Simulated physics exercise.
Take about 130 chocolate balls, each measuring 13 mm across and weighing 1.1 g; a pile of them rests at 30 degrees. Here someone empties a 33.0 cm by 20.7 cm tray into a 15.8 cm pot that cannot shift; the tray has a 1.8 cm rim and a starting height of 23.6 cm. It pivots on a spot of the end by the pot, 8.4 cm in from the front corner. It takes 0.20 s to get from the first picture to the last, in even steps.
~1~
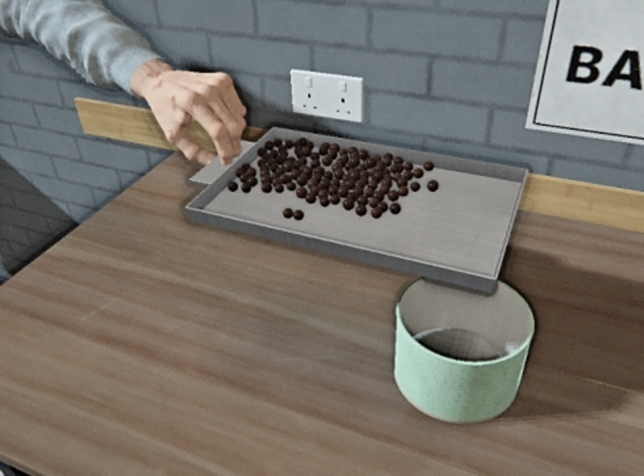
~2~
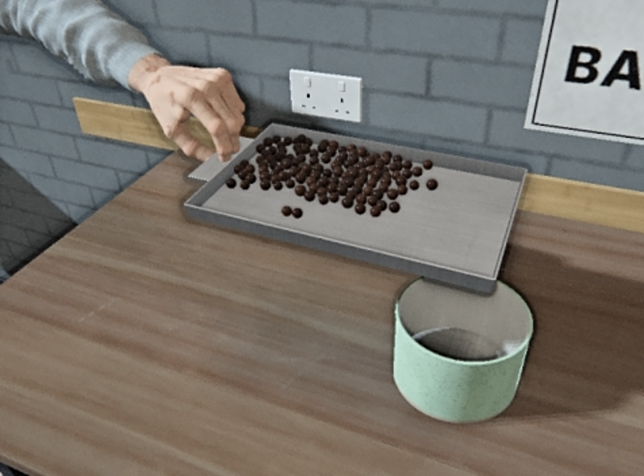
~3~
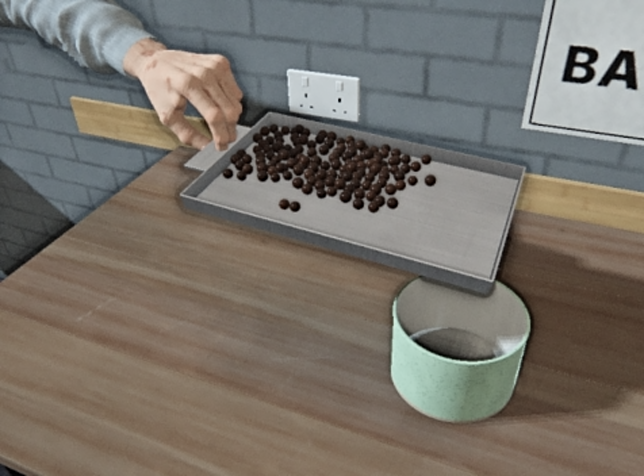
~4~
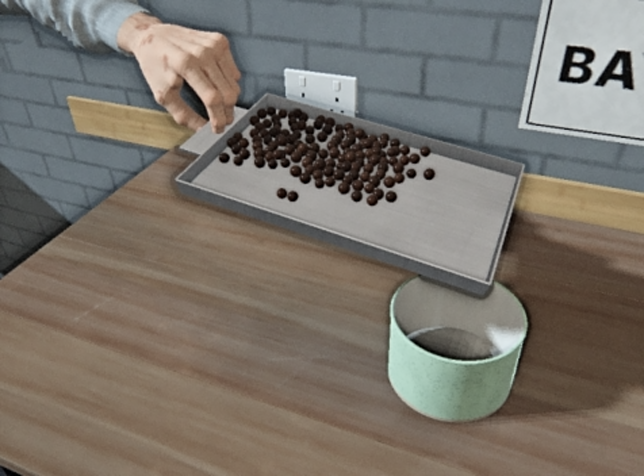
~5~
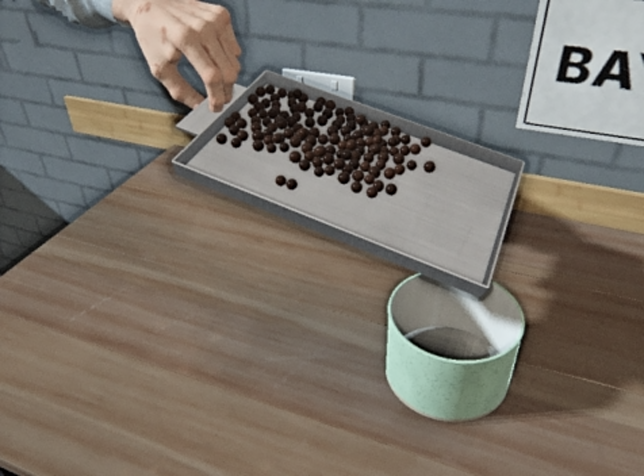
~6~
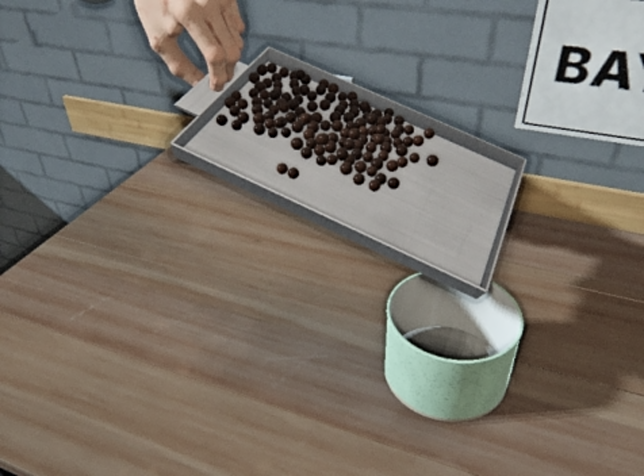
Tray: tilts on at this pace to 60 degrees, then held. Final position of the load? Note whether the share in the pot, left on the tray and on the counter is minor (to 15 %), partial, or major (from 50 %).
Noted: Pot minor; left on the tray partial; counter major.
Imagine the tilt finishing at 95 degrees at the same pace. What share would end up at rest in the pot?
I'd expect some 0 per cent in the pot.
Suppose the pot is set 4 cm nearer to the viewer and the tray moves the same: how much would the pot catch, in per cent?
Roughly 0 per cent.
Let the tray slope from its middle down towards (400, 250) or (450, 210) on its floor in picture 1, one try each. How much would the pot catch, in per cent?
Estimate: Some 0 % and some 0 % respectively.
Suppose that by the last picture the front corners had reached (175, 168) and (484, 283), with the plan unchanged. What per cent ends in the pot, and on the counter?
Pot 0 % / counter 55 %.
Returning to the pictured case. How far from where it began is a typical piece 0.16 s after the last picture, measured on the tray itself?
Displacement on the tray: Roughly 2 cm.
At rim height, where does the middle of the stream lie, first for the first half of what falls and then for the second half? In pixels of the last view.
The first half passes near (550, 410) and the second half near (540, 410).
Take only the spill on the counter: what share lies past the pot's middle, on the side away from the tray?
Estimate: Roughly 100 per cent of the pieces.
Then, 0.16 s after the last picture, tilt 41 degrees; the tray holds 100 %, the pot 0 %.
Then, 0.27 s after the last picture, tilt 55 degrees; the tray holds 100 %, the pot 0 %.
Then, 0.51 s after the last picture, tilt 60 degrees; the tray holds 50 %, the pot 0 %.
In the end, pot 0 %, tray 30 %, counter 70 %.
